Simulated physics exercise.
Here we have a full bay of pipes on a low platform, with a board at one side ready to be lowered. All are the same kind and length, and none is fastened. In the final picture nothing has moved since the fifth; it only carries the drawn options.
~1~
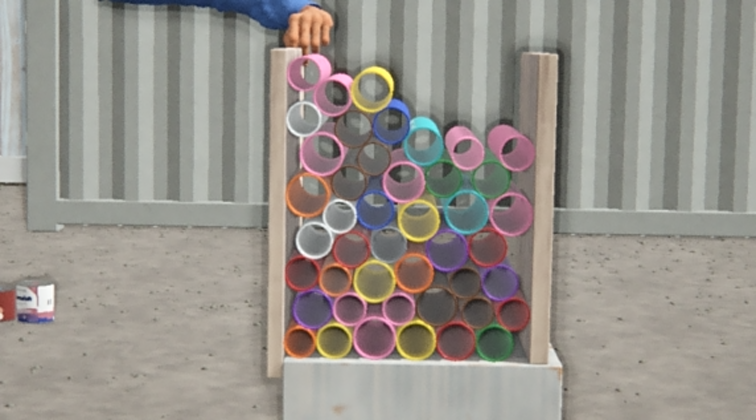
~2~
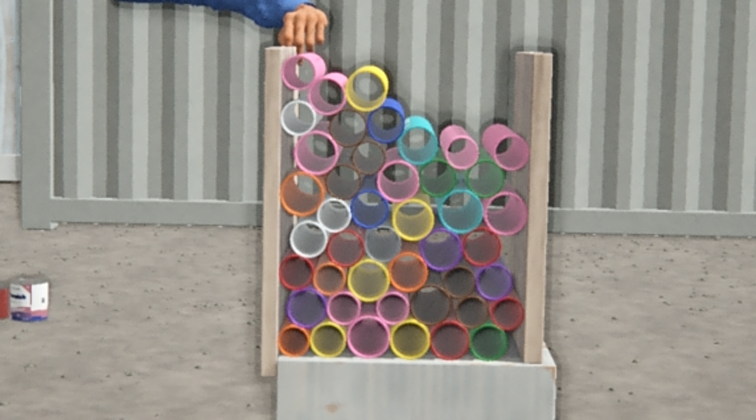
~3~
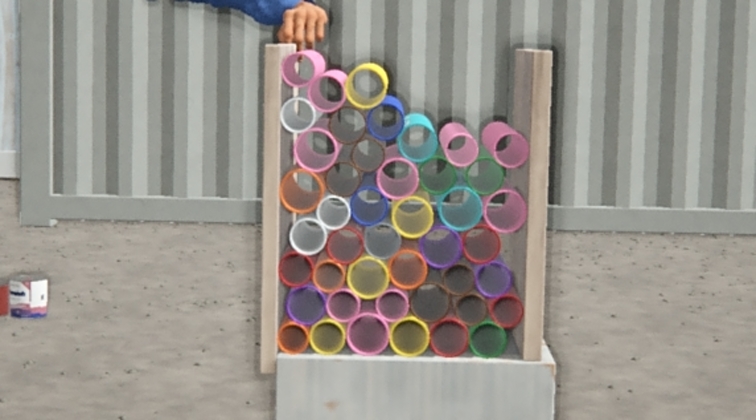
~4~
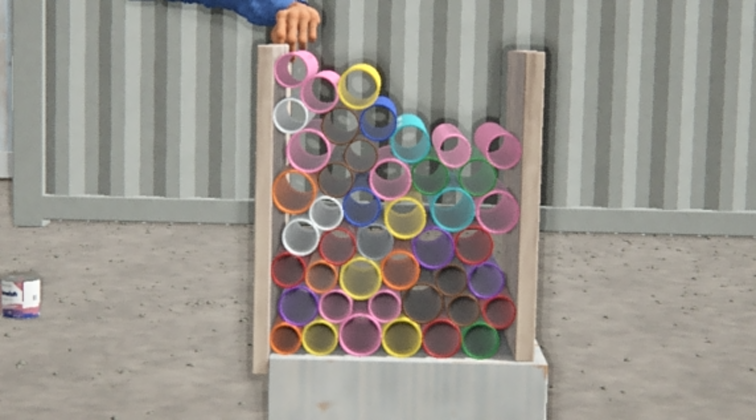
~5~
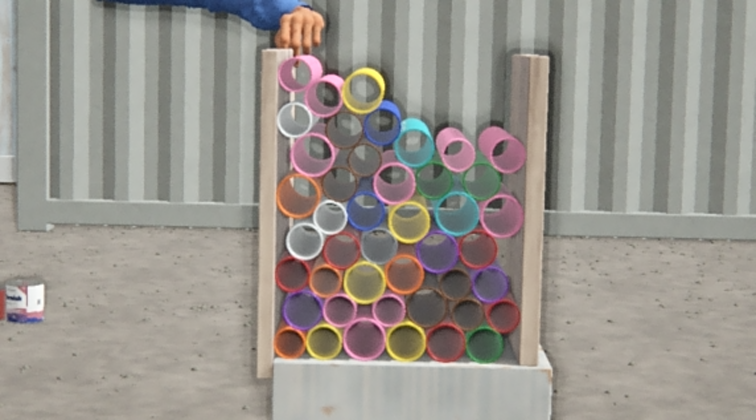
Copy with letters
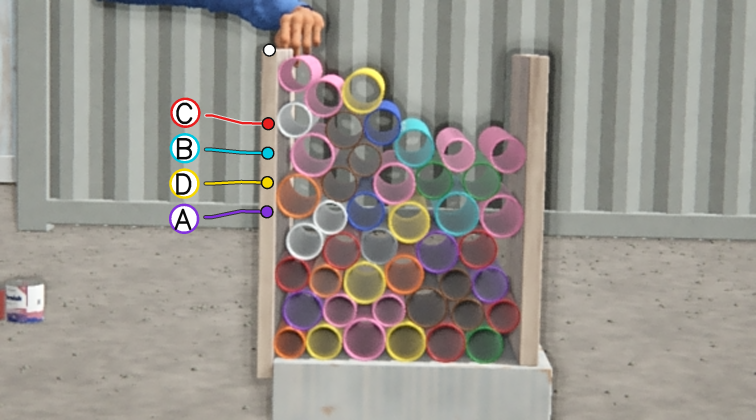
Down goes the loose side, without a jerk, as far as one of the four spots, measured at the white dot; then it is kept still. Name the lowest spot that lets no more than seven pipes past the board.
Stop at A.
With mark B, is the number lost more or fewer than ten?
At B, fewer than ten.
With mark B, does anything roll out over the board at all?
Yes, at B.
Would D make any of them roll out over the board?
At D: Yes.
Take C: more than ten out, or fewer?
Fewer than ten.
On the marked copy, A at (267, 212); B at (268, 153); C at (268, 124); D at (267, 183); the white dot at (269, 50).
With A. Early on, top of the board (277, 140).
Further on, top of the board (276, 211).
At the end, top of the board (276, 211), six out over the board.
As for the rest, B one out over the board; C one out over the board; D three out over the board.
